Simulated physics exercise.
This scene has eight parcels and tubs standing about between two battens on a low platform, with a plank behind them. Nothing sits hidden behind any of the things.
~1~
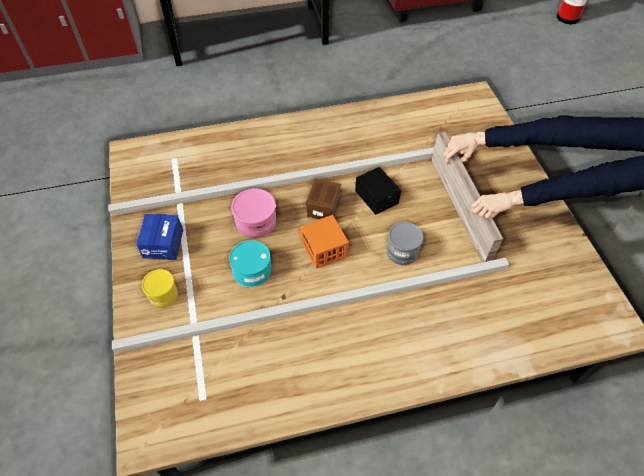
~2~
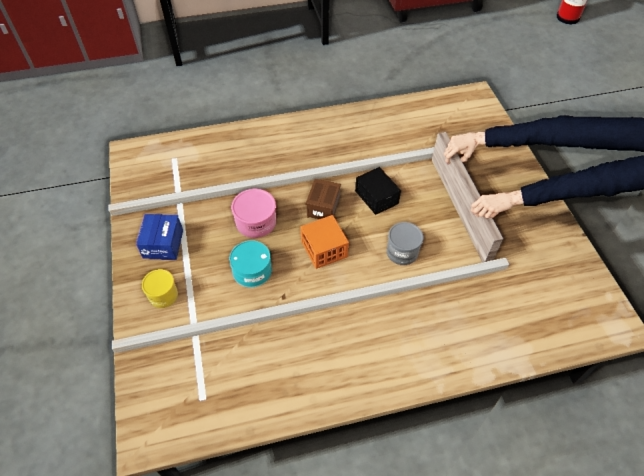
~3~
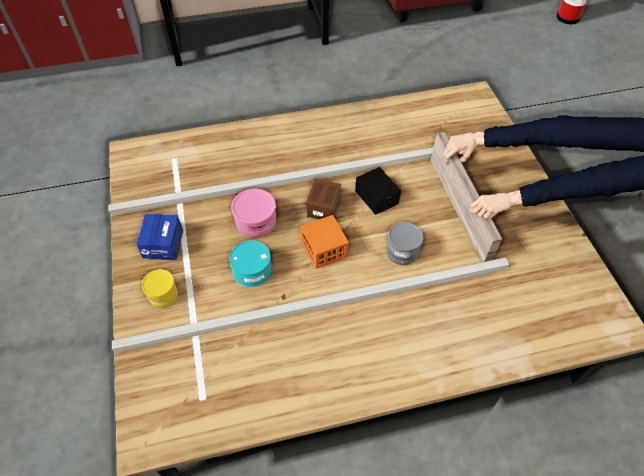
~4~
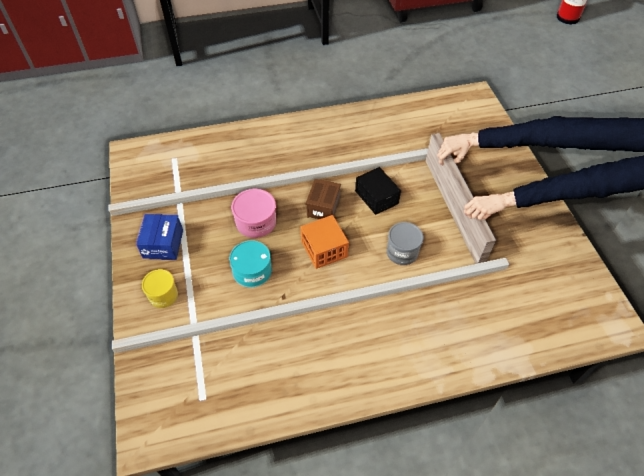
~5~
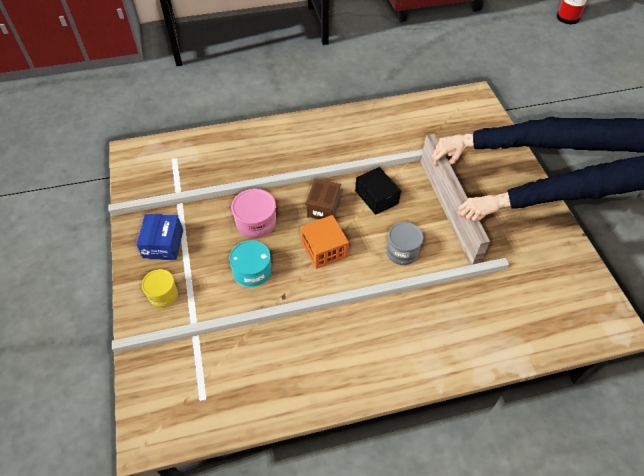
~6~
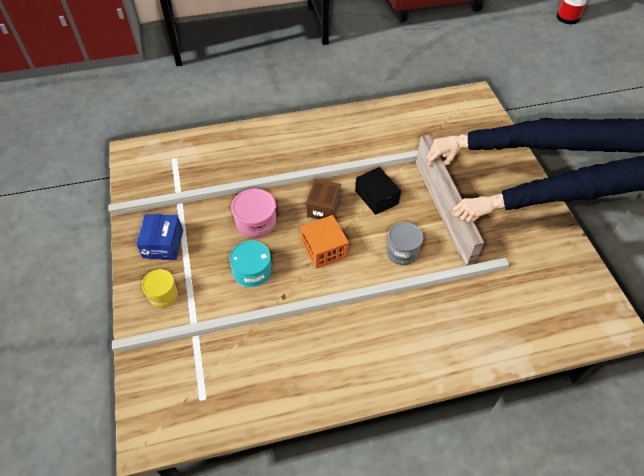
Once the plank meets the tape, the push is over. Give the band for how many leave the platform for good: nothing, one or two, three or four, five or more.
The count that fall off is at least three and at most four.
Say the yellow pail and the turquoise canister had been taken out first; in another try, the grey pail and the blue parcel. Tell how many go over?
2, then 2.
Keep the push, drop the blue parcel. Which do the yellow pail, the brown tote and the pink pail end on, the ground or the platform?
The yellow pail drops off, the brown tote stays on, the pink pail tumbles off.
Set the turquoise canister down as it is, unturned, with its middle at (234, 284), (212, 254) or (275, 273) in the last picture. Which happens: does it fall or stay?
First it remains, next it remains, and last it remains.
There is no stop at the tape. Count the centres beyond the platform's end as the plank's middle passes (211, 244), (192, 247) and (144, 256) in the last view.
First 1, then 3, finally 5.
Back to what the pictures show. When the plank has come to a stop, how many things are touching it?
The figure is 3.
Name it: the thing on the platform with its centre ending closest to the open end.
The turquoise canister.
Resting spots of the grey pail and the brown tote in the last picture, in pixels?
Final pixels, roughly: (171, 295) for the first, (136, 237) for the other.
Soon after, none off yet; yellow pail at rest near (161, 289); blue parcel at rest near (161, 237); turquoise canister at rest near (251, 264).
By the end, the number that fall off is three or four; fallen, pink pail, blue parcel and yellow pail.
